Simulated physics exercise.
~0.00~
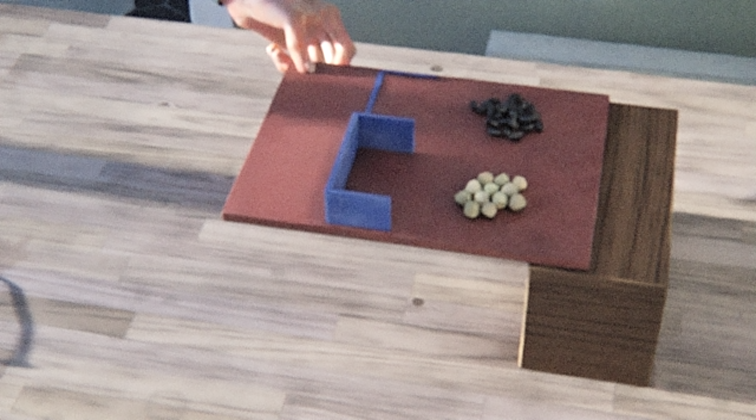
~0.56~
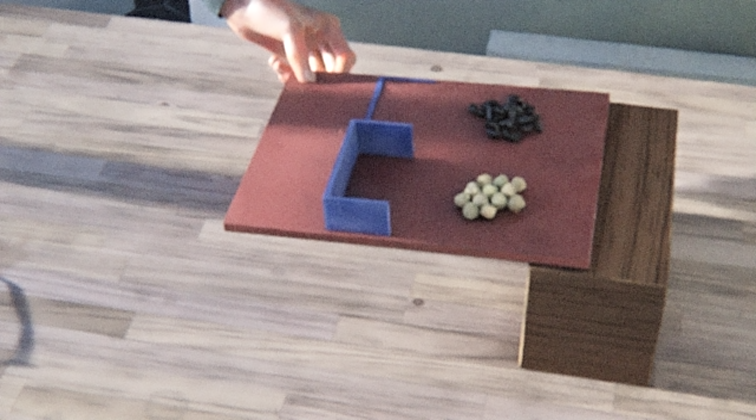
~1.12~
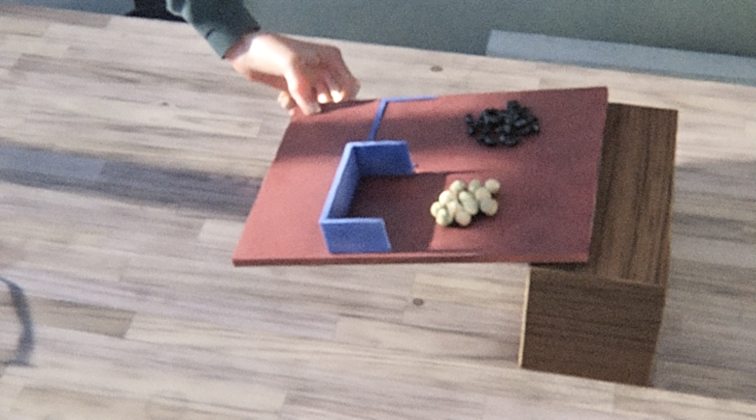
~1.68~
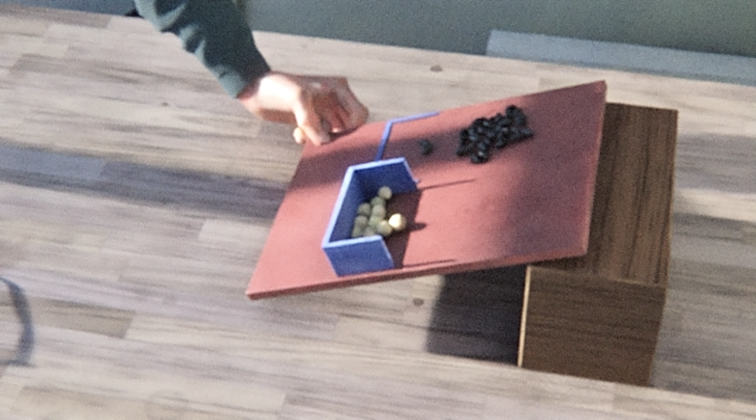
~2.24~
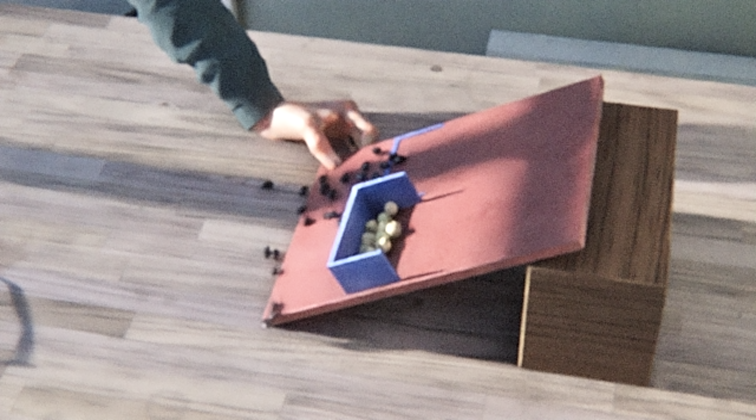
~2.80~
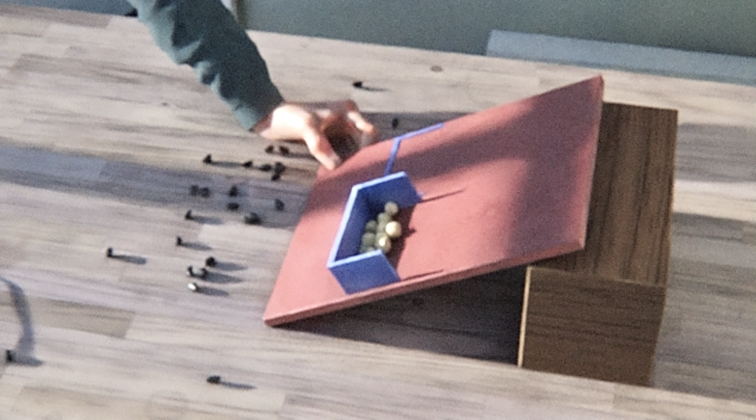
A red board resting on a wooden block was lowered at its left end by a hand, and the pale round pieces slid into a blue barrier and stayed there, while the small black pieces tumbled past theirs and scattered across the table.
